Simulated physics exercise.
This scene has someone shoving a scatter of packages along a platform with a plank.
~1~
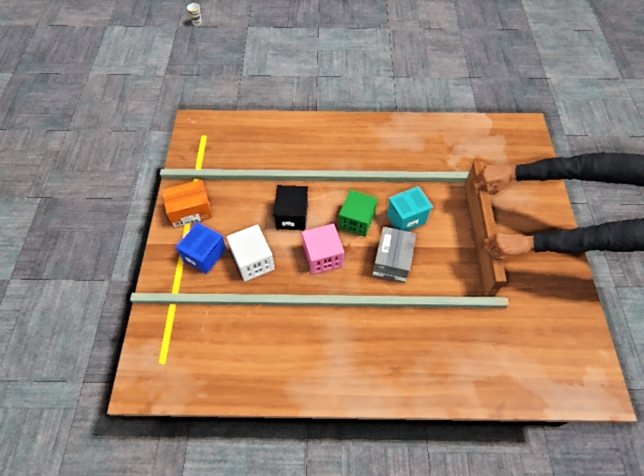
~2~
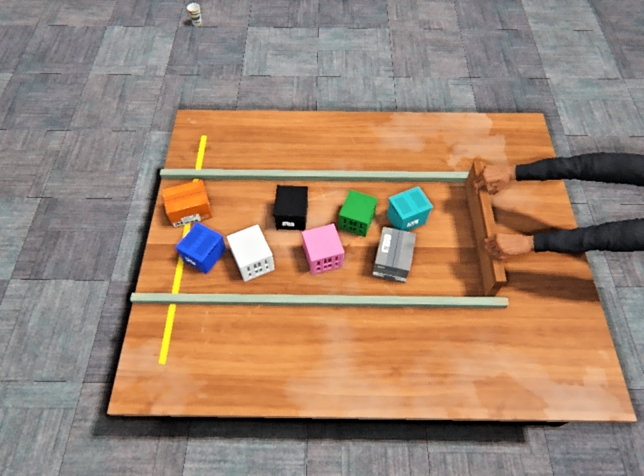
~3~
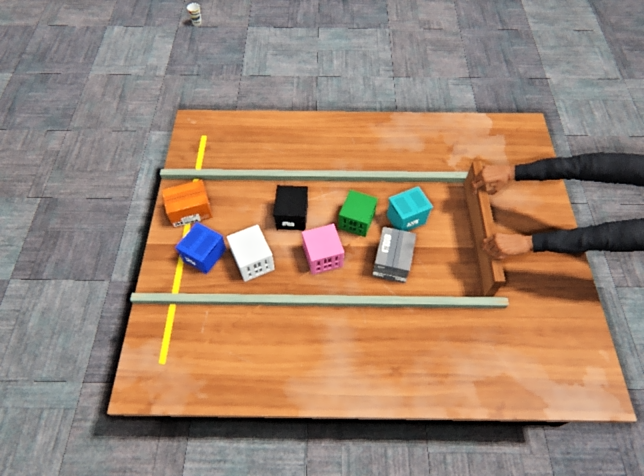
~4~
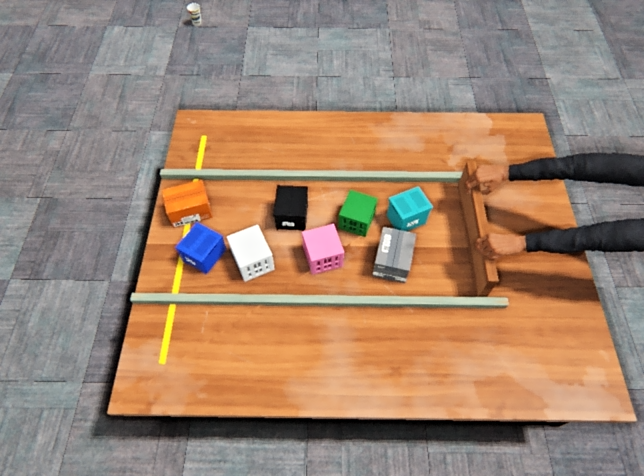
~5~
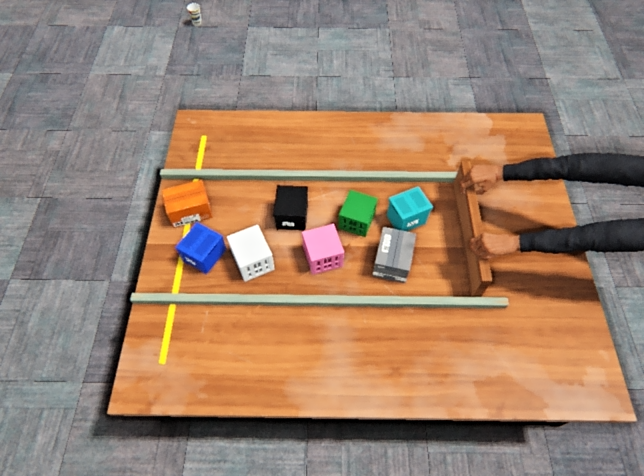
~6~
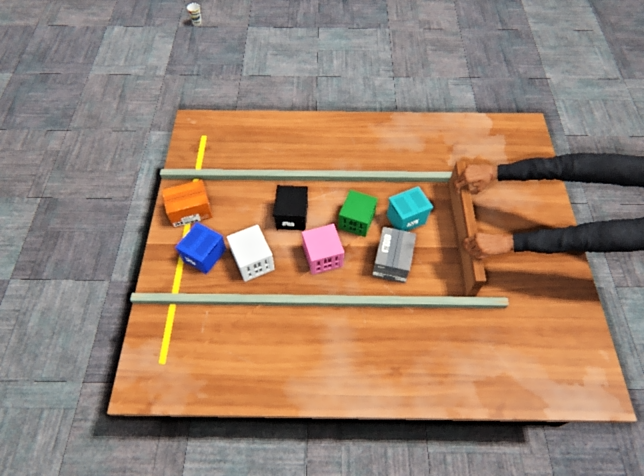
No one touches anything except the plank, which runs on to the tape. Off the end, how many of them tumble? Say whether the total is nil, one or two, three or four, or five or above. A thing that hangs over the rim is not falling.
The tally of falls will come to five or higher.
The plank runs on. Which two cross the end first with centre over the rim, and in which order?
Orange parcel, then blue tote.
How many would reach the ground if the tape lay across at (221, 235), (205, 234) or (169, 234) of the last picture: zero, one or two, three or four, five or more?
In the order of the places given: Three to four; three to four; five or over.
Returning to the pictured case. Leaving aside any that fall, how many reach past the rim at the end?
Answer: 0.
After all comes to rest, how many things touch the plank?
The figure is 2.
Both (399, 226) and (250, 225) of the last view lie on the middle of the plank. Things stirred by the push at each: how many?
Counts: 3, 8.
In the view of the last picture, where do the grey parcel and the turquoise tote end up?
Same order as the question: First (161, 255), second (171, 203).
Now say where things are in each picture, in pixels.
Orange parcel (188, 204); blue tote (202, 249); white crate (251, 253); plank (483, 227); tape (186, 234), in the first frame.
Blue tote (202, 249); plank (483, 227), in the second frame.
White crate (251, 253); green crate (358, 214), in the third frame.
Orange parcel (188, 204); black tote (291, 209), in the fourth frame.
Blue tote (202, 249); turquoise tote (408, 211), in the fifth frame.
Orange parcel (188, 204); blue tote (202, 249); white crate (251, 253); plank (465, 227); tape (186, 234), in the sixth frame.
Soon after, none off yet; orange parcel at rest near (188, 204); blue tote at rest near (202, 249); white crate at rest near (251, 253).
In the end, the number that fall off is five or more; gone, green crate, pink crate, black tote, white crate, blue tote and orange parcel.
